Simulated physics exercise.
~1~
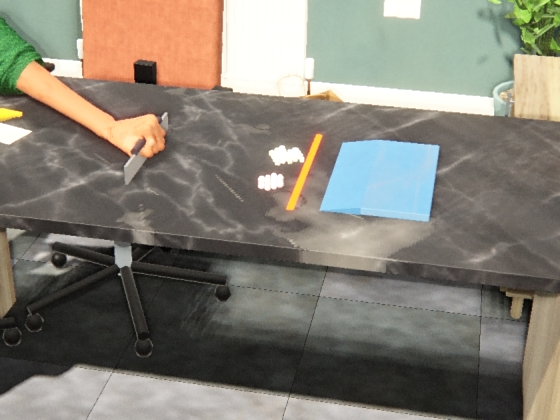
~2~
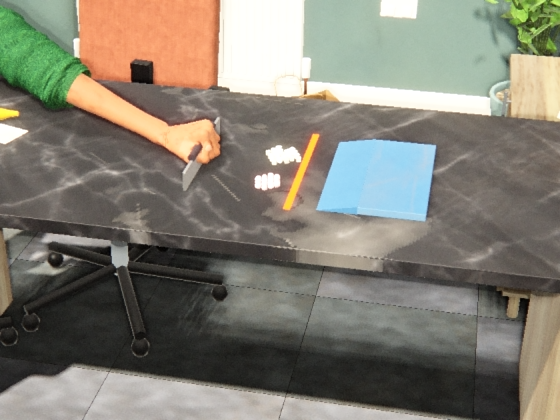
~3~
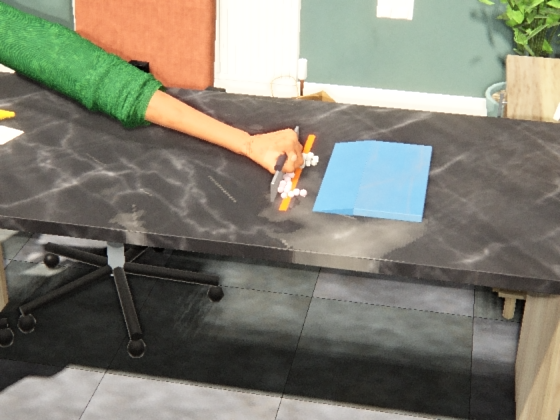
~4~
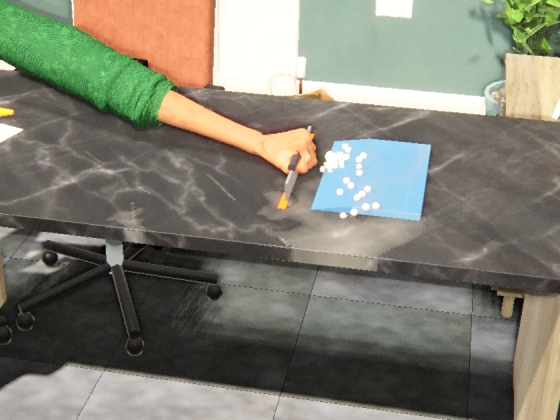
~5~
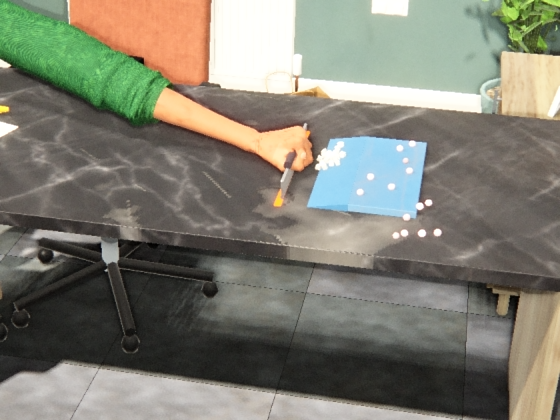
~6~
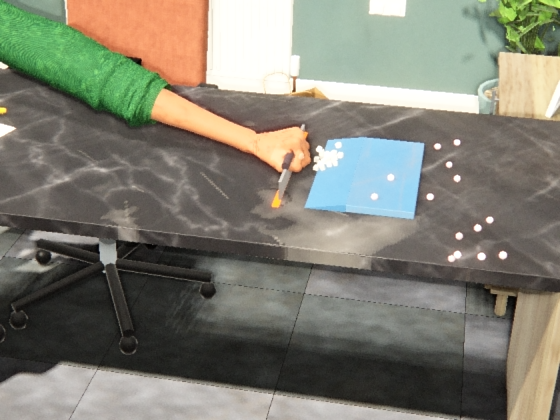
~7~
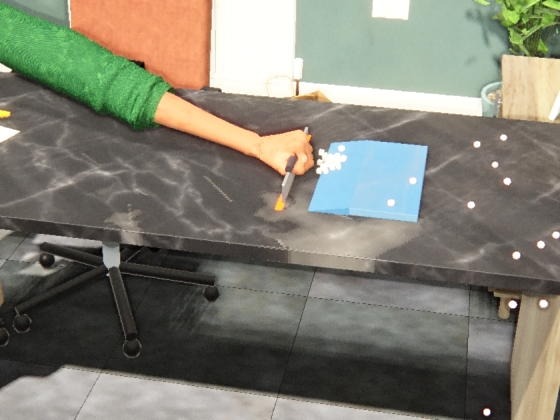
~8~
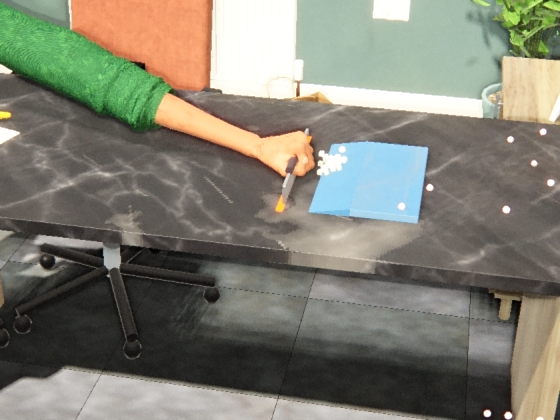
On a dark marbled desk, a hand pushes white beads right, scattering some past a blue slab.
